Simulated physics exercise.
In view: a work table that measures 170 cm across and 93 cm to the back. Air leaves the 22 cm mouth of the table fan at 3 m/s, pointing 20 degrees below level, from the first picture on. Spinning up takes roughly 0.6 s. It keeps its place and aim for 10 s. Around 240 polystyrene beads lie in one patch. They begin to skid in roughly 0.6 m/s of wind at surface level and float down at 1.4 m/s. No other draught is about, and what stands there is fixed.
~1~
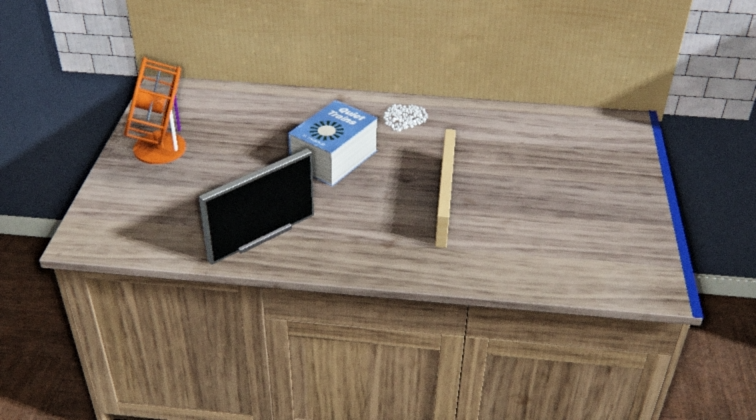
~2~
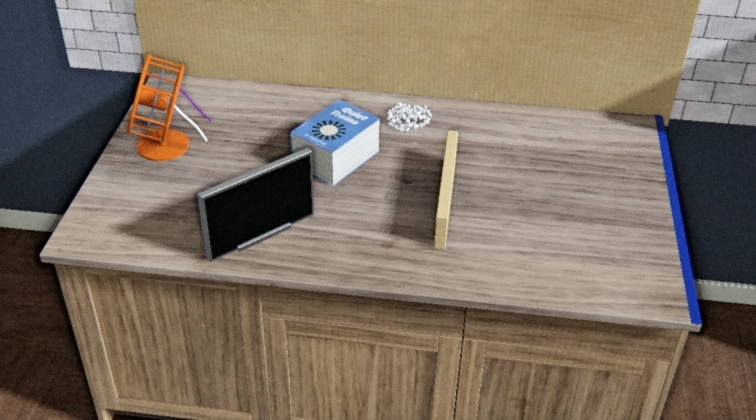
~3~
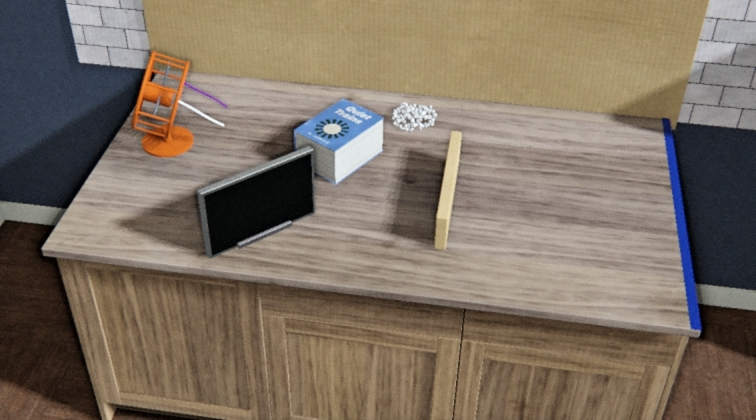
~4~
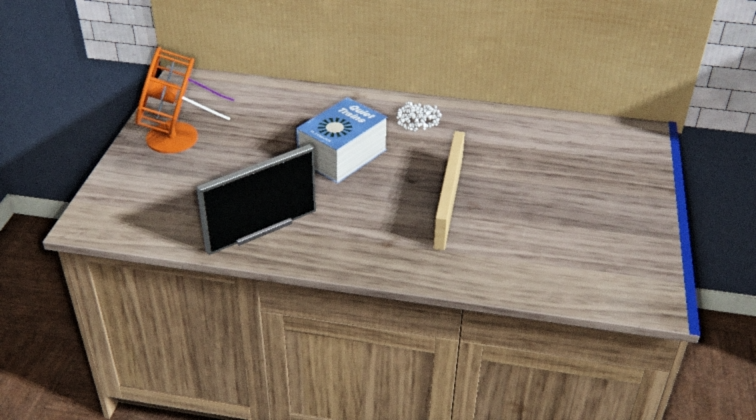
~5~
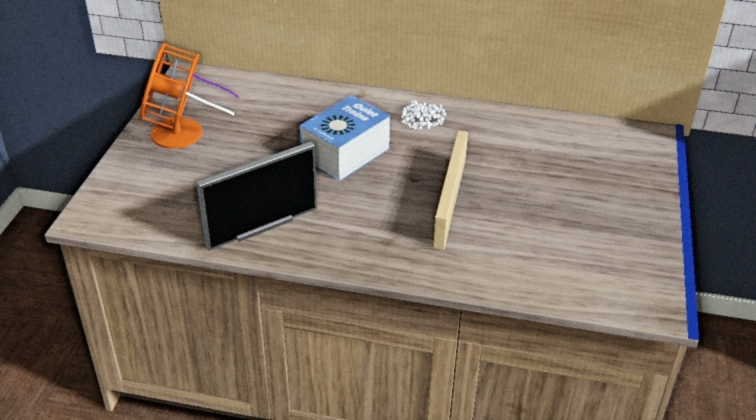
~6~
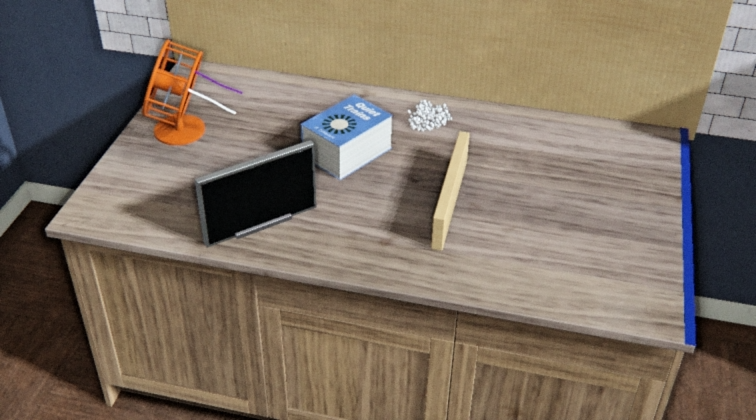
On a wooden work table, streamers lifting from an orange fan, then white beads slightly spreading behind a blue book as the view shifts.
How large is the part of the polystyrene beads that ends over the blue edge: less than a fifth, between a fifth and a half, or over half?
By then more than half are over the blue edge.
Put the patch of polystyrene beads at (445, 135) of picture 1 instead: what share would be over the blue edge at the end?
In that case some 100 per cent.
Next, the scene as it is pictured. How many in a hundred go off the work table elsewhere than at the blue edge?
About 2 %.
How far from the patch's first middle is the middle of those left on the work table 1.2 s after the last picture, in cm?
Roughly 10 cm.
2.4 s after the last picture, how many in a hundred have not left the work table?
Some 50 per cent.
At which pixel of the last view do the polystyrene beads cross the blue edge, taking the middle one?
At about (689, 143).
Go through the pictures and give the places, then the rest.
In the first frame, the middle of the polystyrene beads is near (404, 118), none has stirred yet and the mouth of the table fan is at (152, 102).
In the second frame, the middle of the polystyrene beads is near (408, 118), none has stirred yet and the blue edge is centred on (679, 206).
In the third frame, the middle of the polystyrene beads is near (413, 118), about 1 % have left their places, the top of a book is at (339, 124) and the top of a board is at (450, 172).
In the fourth frame, the middle of the polystyrene beads is near (417, 118) and about 1 % have left their places.
In the fifth frame, the middle of the polystyrene beads is near (422, 117) and about 1 % have left their places.
In the sixth frame, the middle of the polystyrene beads is near (429, 117), the farthest in sight from the table fan is at (451, 119) and about 25 % have left their places.
Then, 1.2 s after the last picture, 99 % are on the move or not yet settled, 3 % are over the blue edge; the middle of those still in play is near (455, 126).
Then, 2.4 s after the last picture, 62 % are on the move or not yet settled, 47 % are over the blue edge; the middle of those still in play is near (572, 139).
Then, 4.7 s after the last picture, 8 % are on the move or not yet settled, 92 % are over the blue edge.
Then, 9.2 s after the last picture, at the end, 96 % are over the blue edge.
